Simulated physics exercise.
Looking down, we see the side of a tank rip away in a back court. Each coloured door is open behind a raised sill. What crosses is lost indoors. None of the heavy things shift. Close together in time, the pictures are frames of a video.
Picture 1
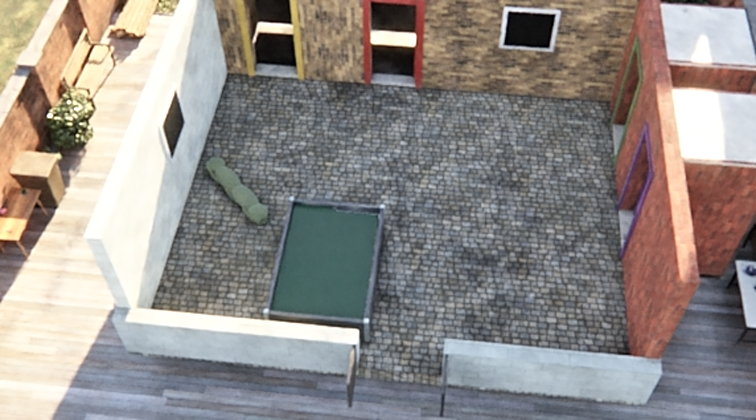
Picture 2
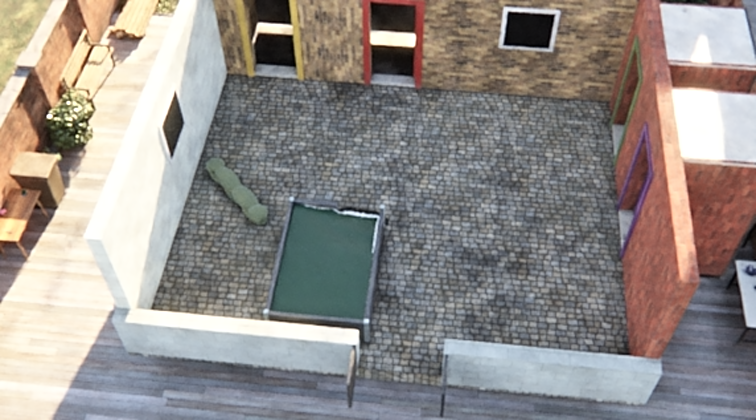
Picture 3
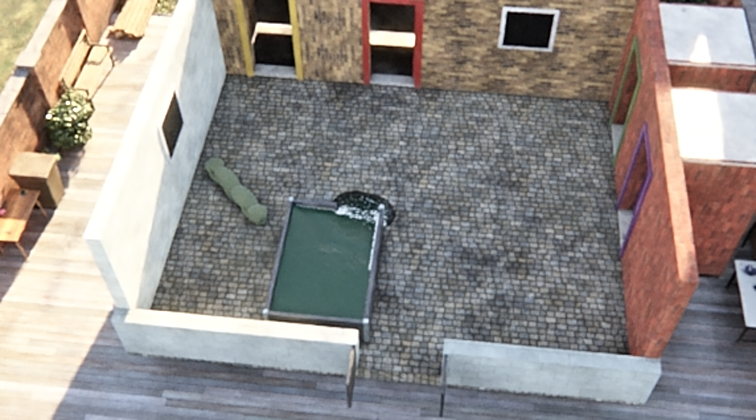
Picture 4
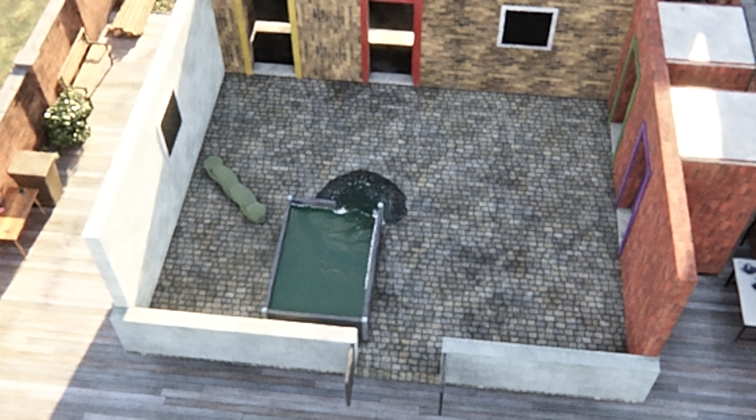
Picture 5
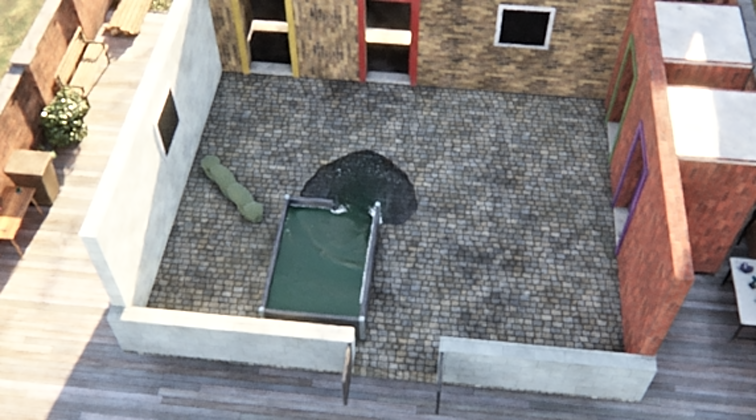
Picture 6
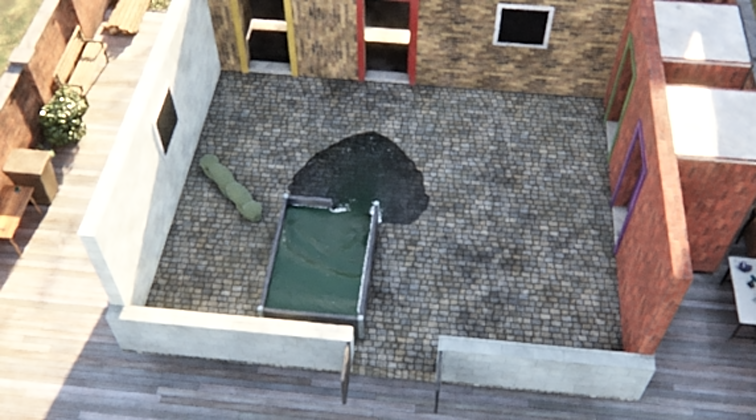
We see a paved court from above, with a tank of still green water near the front wall; the tank's far side gives way, and water pours out, spreading in a widening dark patch across the paving toward the back.
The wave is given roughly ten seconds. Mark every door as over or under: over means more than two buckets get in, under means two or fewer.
Purple door - under; red door - over; green door - under; yellow door - under.
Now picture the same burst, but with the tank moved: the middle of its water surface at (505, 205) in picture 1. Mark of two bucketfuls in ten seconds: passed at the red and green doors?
The red door remains within limits, and the green door tops the threshold.
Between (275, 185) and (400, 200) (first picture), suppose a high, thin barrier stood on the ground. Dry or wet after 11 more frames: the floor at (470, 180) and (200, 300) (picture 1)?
Result, in order: Swamped / bone-dry.
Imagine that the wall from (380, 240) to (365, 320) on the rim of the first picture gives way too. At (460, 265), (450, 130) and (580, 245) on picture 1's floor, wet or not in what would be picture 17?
Taking the points in order: Swamped, unwetted and swamped.
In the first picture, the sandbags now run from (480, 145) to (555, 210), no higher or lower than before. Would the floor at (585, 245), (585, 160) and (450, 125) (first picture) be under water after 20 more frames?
In that order: Free of water, not flooded, under water.
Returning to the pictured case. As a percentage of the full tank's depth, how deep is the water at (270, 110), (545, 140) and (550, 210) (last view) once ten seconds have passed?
First spot roughly 10 %, second 10 %, third 6 %.
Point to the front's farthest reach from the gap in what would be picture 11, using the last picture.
Somewhere about (406, 89).
A moment on, water covers 20 % of the floor; the purple door not reached, the red door wet at the sill, nothing in, the green door not reached, the yellow door not reached.
Next, water covers 30 % of the floor; the purple door not reached, the red door under two buckets in, the green door not reached, the yellow door not reached.
Then, water covers 35 % of the floor; the purple door not reached, the red door over two buckets in, the green door not reached, the yellow door wet at the sill, nothing in.
Later, water covers 45 % of the floor; the purple door wet at the sill, nothing in, the red door over two buckets in, the green door wet at the sill, nothing in, the yellow door wet at the sill, nothing in.
In the end, water covers 70 % of the floor; the purple door wet at the sill, nothing in, the red door far over two buckets in, the green door wet at the sill, nothing in, the yellow door wet at the sill, nothing in.
